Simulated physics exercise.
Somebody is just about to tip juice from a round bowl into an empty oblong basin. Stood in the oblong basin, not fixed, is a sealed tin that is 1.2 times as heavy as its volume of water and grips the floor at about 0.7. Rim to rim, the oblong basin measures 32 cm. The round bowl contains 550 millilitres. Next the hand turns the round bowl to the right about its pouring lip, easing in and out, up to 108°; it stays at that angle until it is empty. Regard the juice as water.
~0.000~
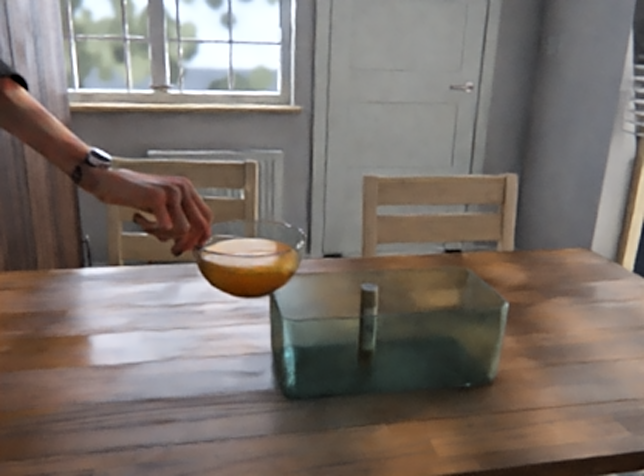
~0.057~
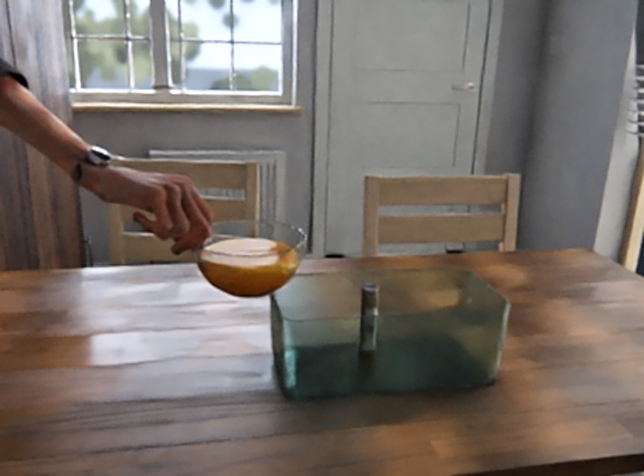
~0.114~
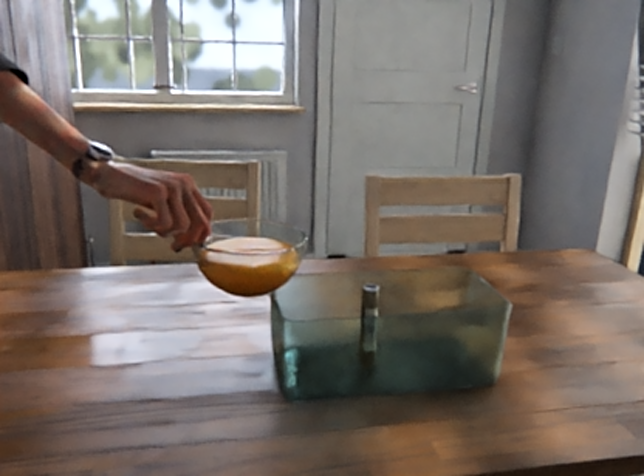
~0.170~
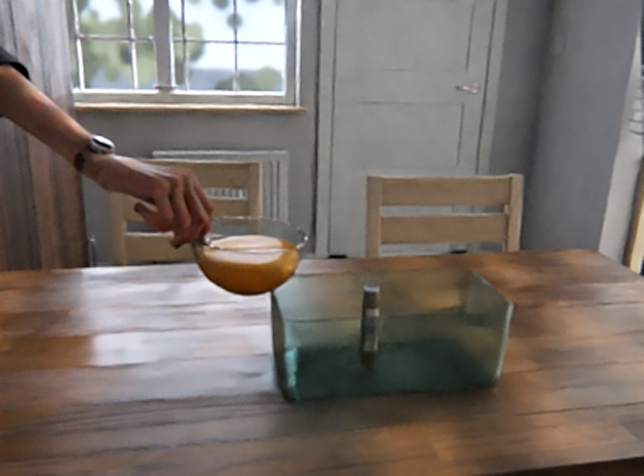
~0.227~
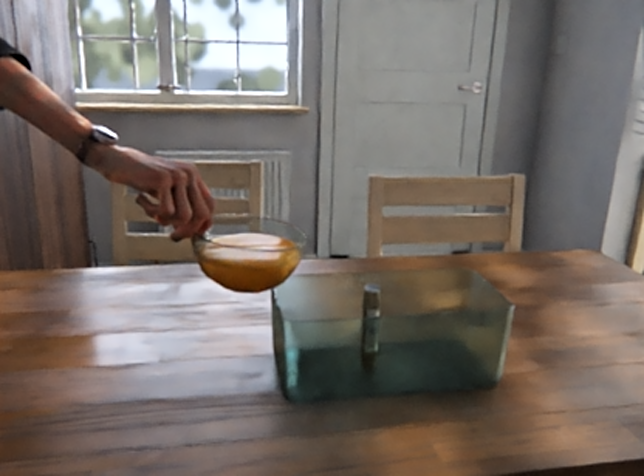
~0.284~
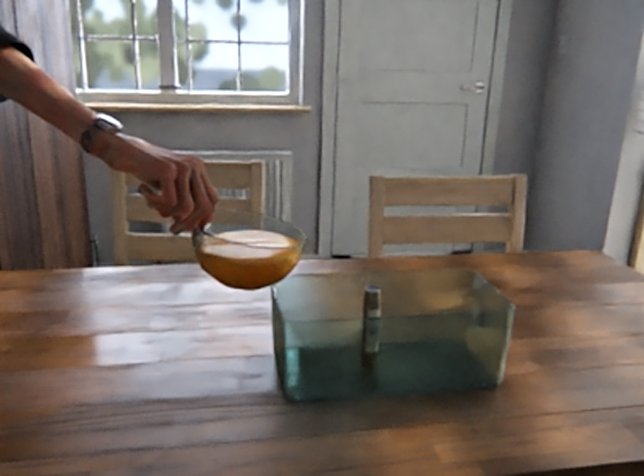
A hand reaching in from the left, a watch on its wrist, holds a round glass bowl of orange juice and slowly tilts it slightly to the right, lifting it a little. Beside it, an empty greenish glass basin with a small upright tin inside stands still on a brown wooden table. Seen from across the tabletop, the room has two pale wooden chairs, a window and a grey door behind, the view barely shifting.
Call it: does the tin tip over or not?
It tips over.
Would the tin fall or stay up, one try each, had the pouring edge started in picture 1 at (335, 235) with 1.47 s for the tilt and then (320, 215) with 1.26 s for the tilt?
Run one: It does not tip. Run two: It does not tip.
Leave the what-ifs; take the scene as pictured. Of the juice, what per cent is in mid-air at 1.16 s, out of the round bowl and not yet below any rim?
12 per cent or so.
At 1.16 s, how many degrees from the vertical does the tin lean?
Measured tilt, approx.: 10 degrees.
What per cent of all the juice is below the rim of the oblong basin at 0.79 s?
10 %, roughly.
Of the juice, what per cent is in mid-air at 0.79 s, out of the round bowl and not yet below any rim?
I'd put it at about 28 percent.
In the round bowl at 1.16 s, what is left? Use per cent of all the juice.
About 3 % is still there.
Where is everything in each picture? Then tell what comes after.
It leans 0°; its right rim is at (305, 236); the juice meets the walls at (197, 255) and (299, 251); the oblong basin's rim runs from (275, 298) to (487, 286); the tin's top is at (369, 291), in the first picture.
It leans 0°; its right rim is at (305, 237); the juice meets the walls at (198, 255) and (299, 251), in the second picture.
It leans 2°; its right rim is at (305, 237); the juice meets the walls at (197, 254) and (299, 250), in the third picture.
It leans 4°; its right rim is at (306, 237); the juice meets the walls at (197, 252) and (299, 248), in the fourth picture.
It leans 6°; its right rim is at (306, 237); the juice meets the walls at (197, 250) and (300, 246), in the fifth picture.
It leans 10°; its right rim is at (306, 237); the juice meets the walls at (197, 246) and (300, 243), in the sixth picture.
After 0.79 s the tilt is 60° and 63 per cent is still to pour; the tin stands where it began.
After 1.16 s the tilt is 97° and 3 per cent is still to pour; the tin leans 12°.
After 1.55 s the tilt is 108° and 0 per cent is still to pour; the tin lies on its side.
After 1.97 s the tilt is 108° and 0 per cent is still to pour; the tin lies on its side.
In the end the tin lies on its side.
